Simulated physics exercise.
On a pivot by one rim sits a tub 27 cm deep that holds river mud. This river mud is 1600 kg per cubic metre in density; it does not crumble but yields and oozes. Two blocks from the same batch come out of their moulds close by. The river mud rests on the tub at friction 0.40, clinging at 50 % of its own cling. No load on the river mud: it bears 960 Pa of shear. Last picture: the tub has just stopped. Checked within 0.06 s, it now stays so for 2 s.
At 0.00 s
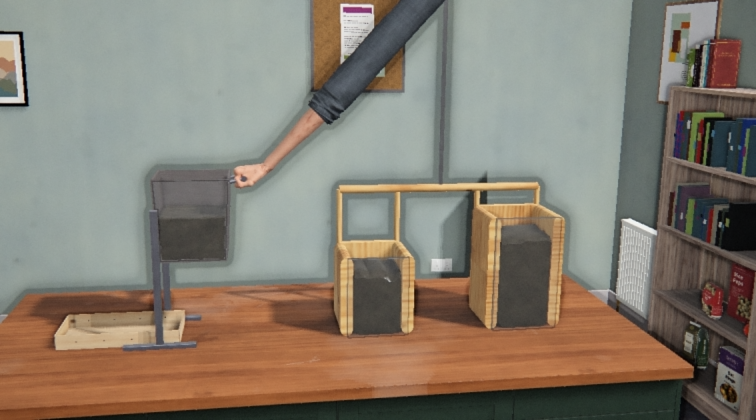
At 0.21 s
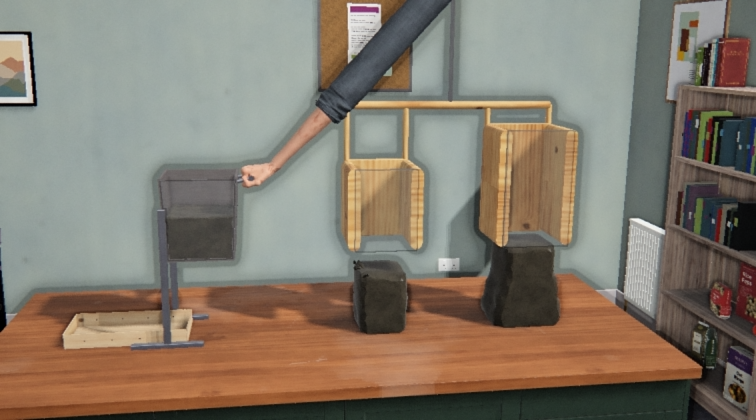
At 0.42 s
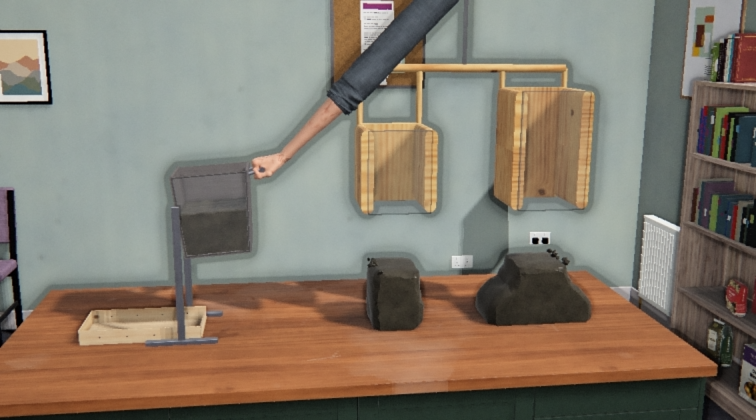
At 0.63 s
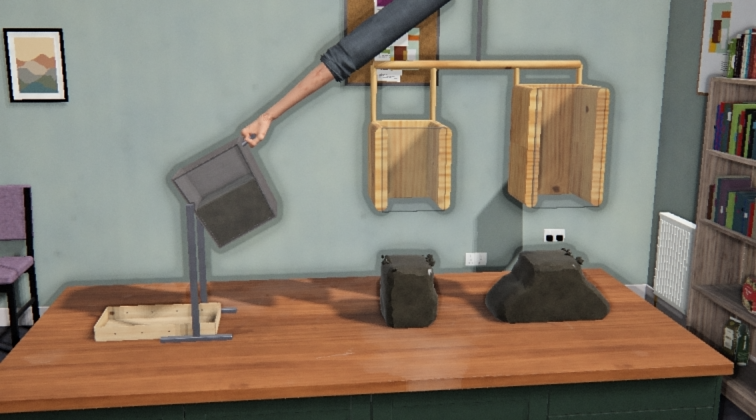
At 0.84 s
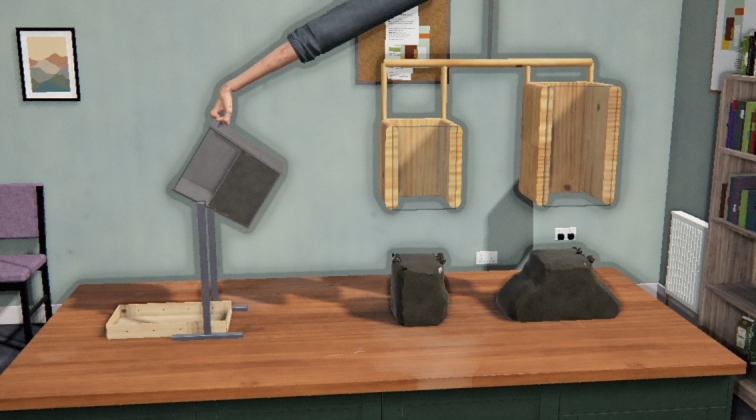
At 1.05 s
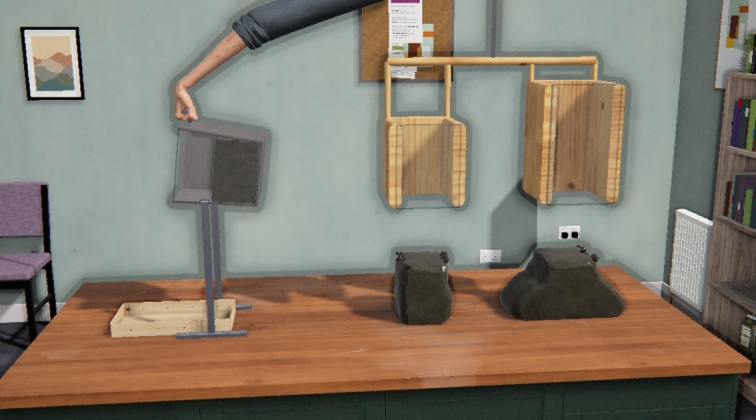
In a room with a wooden-topped counter, two wooden moulds lift off dark blocks, the right one slumping low and wide while the left barely changes; then a hand tilts a see-through tub of dark mud leftward onto its side.
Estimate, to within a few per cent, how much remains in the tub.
Roughly 100 per cent remains in the tub.
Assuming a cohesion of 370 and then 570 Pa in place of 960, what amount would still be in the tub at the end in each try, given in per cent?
Roughly 85 % followed by roughly 100 %.
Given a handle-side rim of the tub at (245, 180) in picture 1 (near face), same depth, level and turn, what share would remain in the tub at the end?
About 100 % stays in the tub.
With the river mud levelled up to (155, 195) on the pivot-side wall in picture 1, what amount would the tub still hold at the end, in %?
Result: Approx. 100 % remaining in tub.
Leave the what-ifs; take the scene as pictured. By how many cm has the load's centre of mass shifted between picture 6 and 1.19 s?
Some 1 cm.
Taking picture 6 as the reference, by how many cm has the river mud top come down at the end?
The top ends up some 1 cm below its level in the last picture.
After 1.19 s, the tub is at 83 degrees and holds 100 %.
After 1.36 s, the tub is at 83 degrees and holds 100 %.
After 1.53 s, the tub is at 83 degrees and holds 100 %.
After 1.70 s, the tub is at 83 degrees and holds 100 %.
After 3.05 s, the tub is at 83 degrees and holds 100 %.
